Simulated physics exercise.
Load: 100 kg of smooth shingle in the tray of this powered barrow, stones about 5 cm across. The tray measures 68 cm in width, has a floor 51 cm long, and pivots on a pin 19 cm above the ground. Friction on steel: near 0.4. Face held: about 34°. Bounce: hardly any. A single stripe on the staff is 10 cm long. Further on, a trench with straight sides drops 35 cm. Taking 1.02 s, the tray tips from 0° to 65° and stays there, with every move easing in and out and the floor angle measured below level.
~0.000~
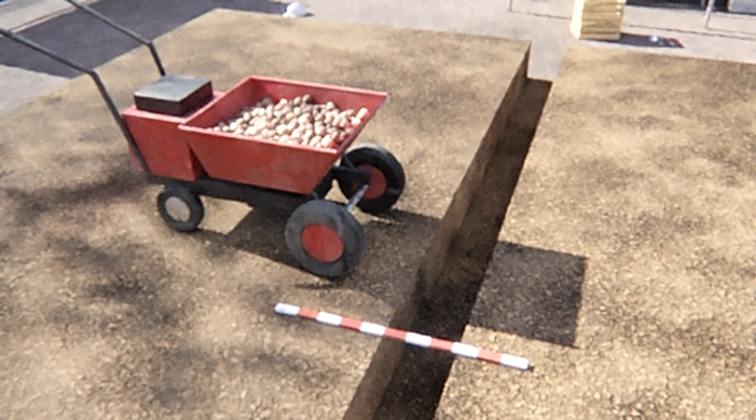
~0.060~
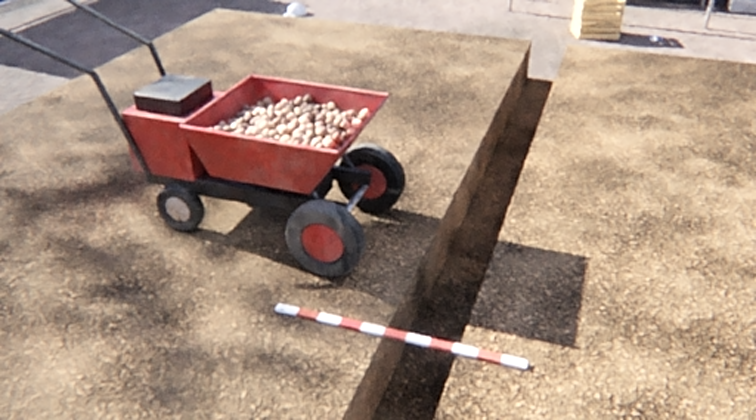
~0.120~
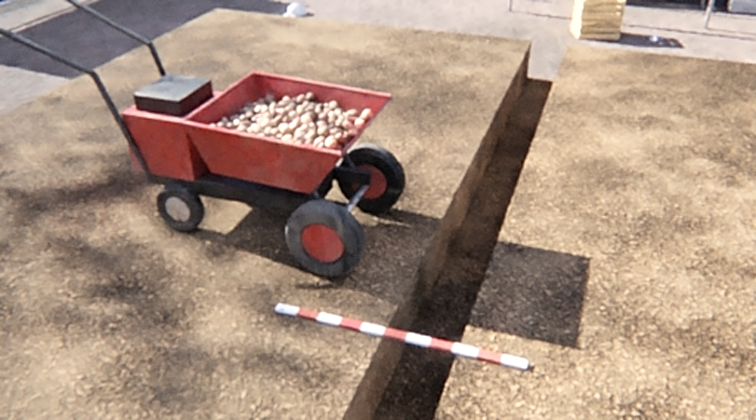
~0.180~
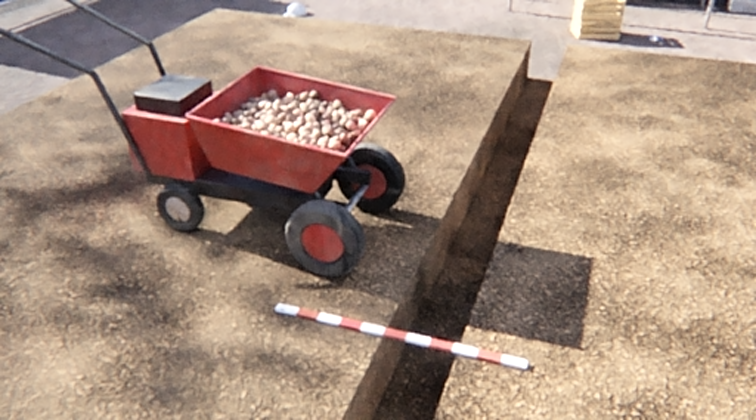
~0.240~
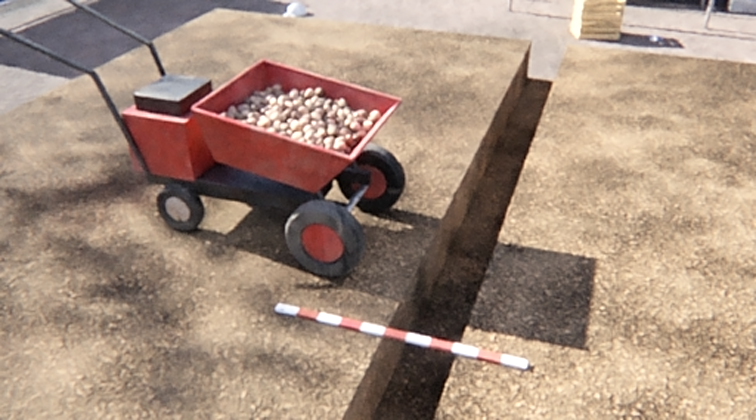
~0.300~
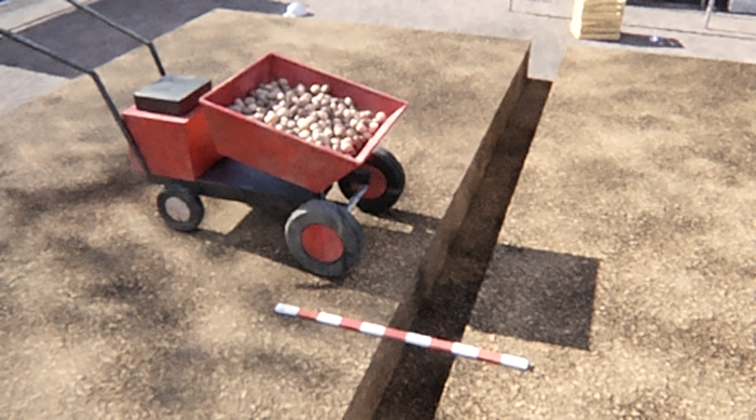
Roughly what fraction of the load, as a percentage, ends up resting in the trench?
Roughly 70 per cent of the load.
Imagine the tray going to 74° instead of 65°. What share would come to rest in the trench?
I'd guess some 60 in a hundred.
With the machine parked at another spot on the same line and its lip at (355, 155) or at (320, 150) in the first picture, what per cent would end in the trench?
From the first place around 55 per cent, from the other around 85.
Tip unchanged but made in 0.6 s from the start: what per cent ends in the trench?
It'd be some 50 per cent.
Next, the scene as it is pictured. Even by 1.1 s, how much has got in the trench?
Something like 20 in a hundred.
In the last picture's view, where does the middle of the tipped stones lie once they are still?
Roughly at pixel (468, 304).
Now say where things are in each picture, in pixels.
In the first picture, the tray is at 0°, its lip at (336, 153); the top of the load is at (287, 115).
The second picture shows lip at (338, 153), floor tilted 1°, highest stones at (282, 114); the stones move at 0.2 m/s on average.
The third picture shows lip at (341, 155), floor tilted 2°, highest stones at (279, 111); the stones move at 0.3 m/s on average.
The fourth picture shows lip at (346, 157), floor tilted 5°, highest stones at (277, 107); the stones move at 0.5 m/s on average.
In the fifth picture, the tray is at 9°, its lip at (353, 160); the top of the load is at (271, 104); the stones move at 0.6 m/s on average.
The sixth picture shows lip at (361, 164), floor tilted 14°, highest stones at (267, 95); the stones move at 0.7 m/s on average.
After 0.8 s the floor is at 55°; 100 % in the tray; the foremost stones are at (416, 186).
After 1.1 s the floor is at 65°; 77 % in the tray, 19 % in the trench, 4 % past the trench; the foremost stones are at (504, 281).
After 1.5 s the floor is at 65°; 38 % in the tray, 33 % in the trench, 29 % past the trench; the foremost stones are at (594, 287).
After 3.4 s the floor is at 65°; 0 % in the tray, 70 % in the trench, 30 % past the trench; the foremost stones are at (673, 282).
